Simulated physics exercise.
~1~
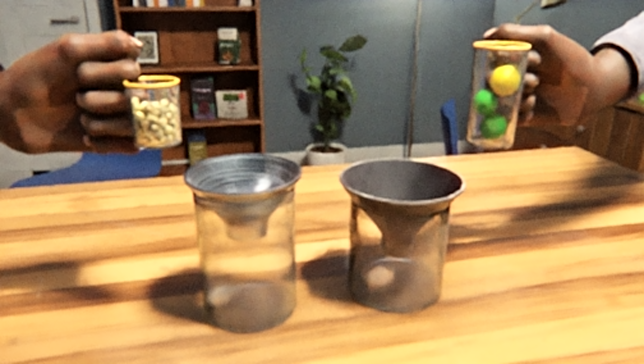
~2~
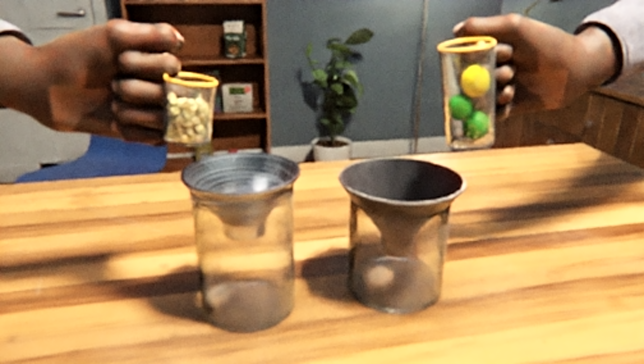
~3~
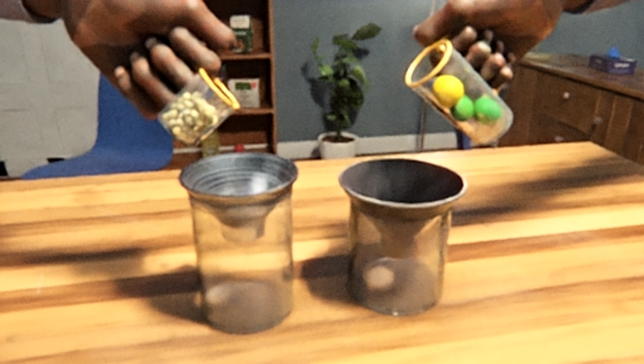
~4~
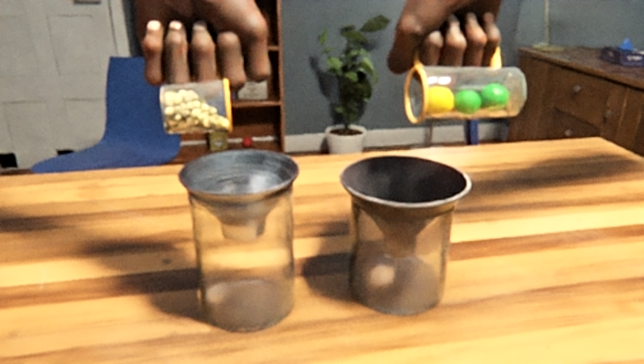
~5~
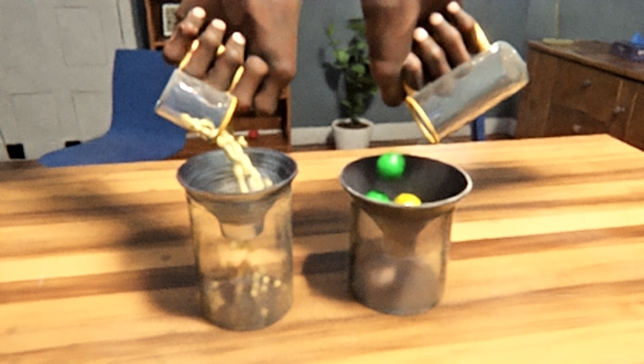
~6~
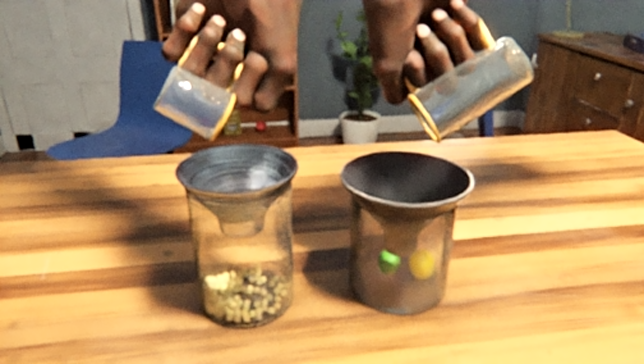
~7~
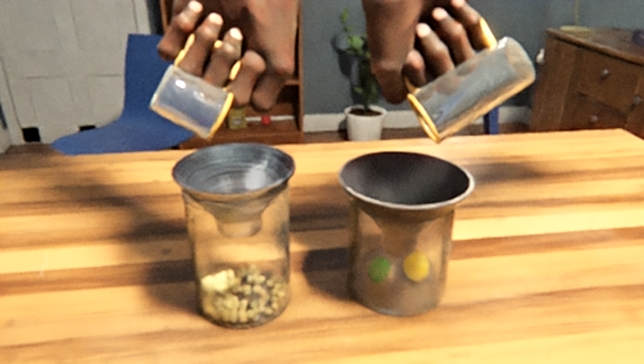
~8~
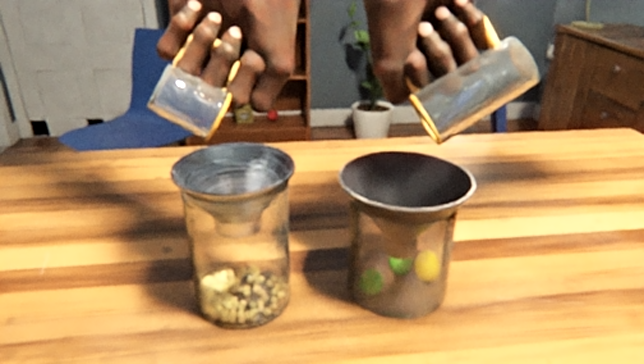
Two hands tip small cups over funnels, and pale bits and colored balls drop into the jars.
